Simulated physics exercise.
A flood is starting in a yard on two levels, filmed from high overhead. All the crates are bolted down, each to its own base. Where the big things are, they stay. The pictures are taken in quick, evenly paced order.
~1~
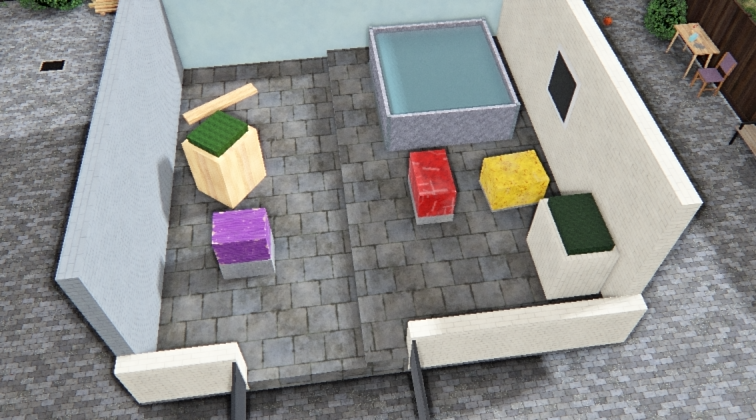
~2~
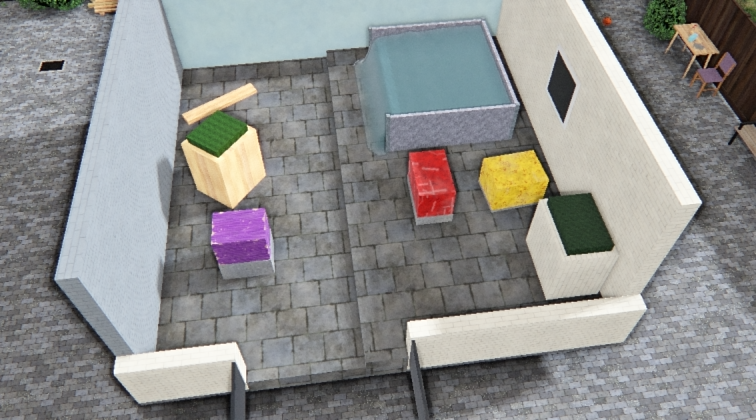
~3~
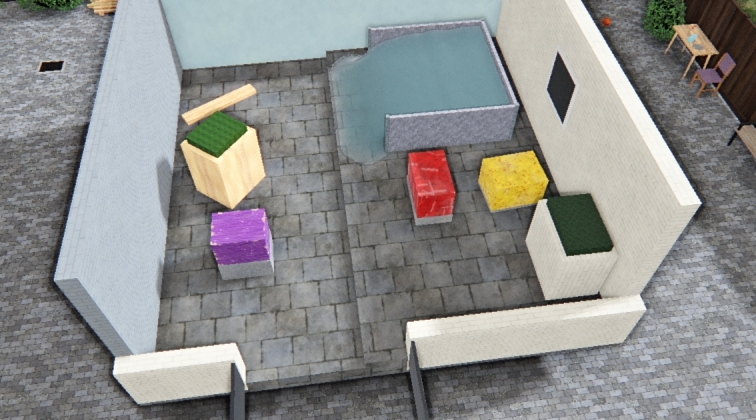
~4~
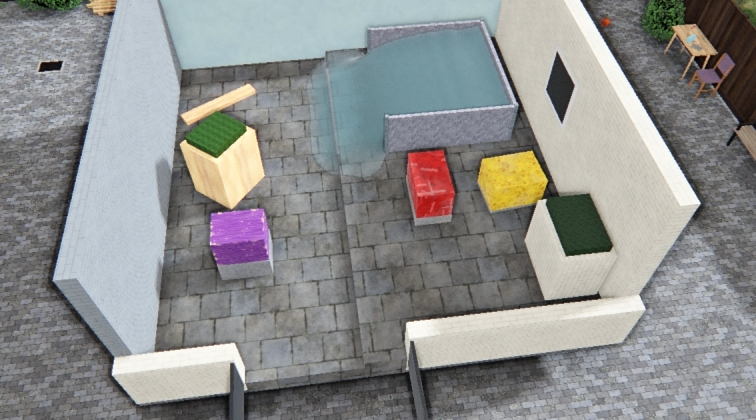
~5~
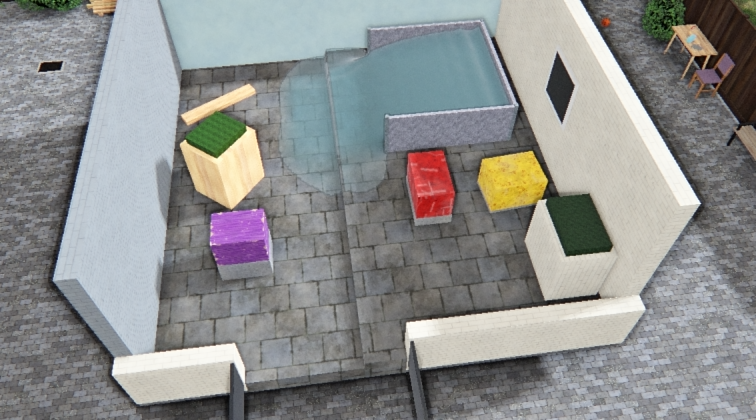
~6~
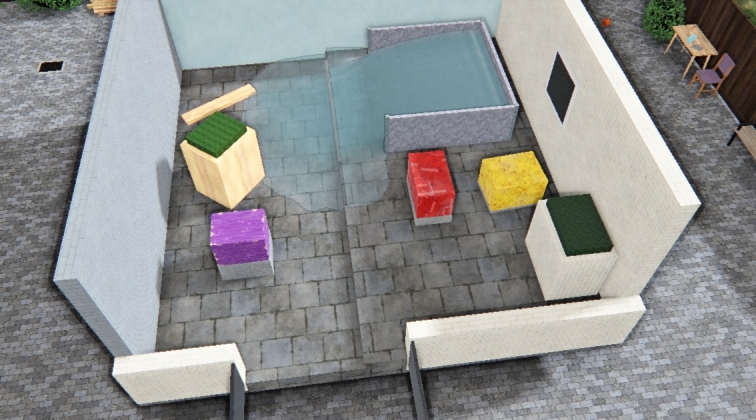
Water pours from the open left side of a stone tank and spreads left across the paved yard.
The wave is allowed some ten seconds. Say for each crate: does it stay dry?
As I see it, the yellow crate will be left dry; the red crate will be left dry; the purple crate will be left dry.
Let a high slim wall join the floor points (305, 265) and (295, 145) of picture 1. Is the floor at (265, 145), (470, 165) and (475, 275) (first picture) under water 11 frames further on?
First inundated, then unwetted, then unwetted.
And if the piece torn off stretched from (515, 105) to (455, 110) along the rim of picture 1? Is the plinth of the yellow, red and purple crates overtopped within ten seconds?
The yellow crate is flooded; the red crate is flooded; the purple crate never gets wet.
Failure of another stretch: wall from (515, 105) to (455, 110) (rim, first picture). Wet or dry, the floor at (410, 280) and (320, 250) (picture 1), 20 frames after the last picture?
Going through them in turn, the first is drenched and the second is untouched by it.
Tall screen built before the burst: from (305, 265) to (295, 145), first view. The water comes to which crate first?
I'd go with the crate marked purple.
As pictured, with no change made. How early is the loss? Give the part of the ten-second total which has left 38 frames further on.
Share gone: About 20 %.
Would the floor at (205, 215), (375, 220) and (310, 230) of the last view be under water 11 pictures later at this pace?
First inundated, second spared, third inundated.
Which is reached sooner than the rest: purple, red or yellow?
First to get wet: The purple-painted one.
A moment on, water covers 40 % of the floor; the yellow crate not reached, the red crate not reached, the purple crate water round its plinth.
Next, water covers 50 % of the floor; the yellow crate not reached, the red crate not reached, the purple crate water round its plinth.
Then, water covers 55 % of the floor; the yellow crate not reached, the red crate not reached, the purple crate water round its plinth.
Later, water covers 70 % of the floor; the yellow crate not reached, the red crate not reached, the purple crate water round its plinth.
In the end, water covers 75 % of the floor; the yellow crate stayed above the water, the red crate stayed above the water, the purple crate stayed above the water.
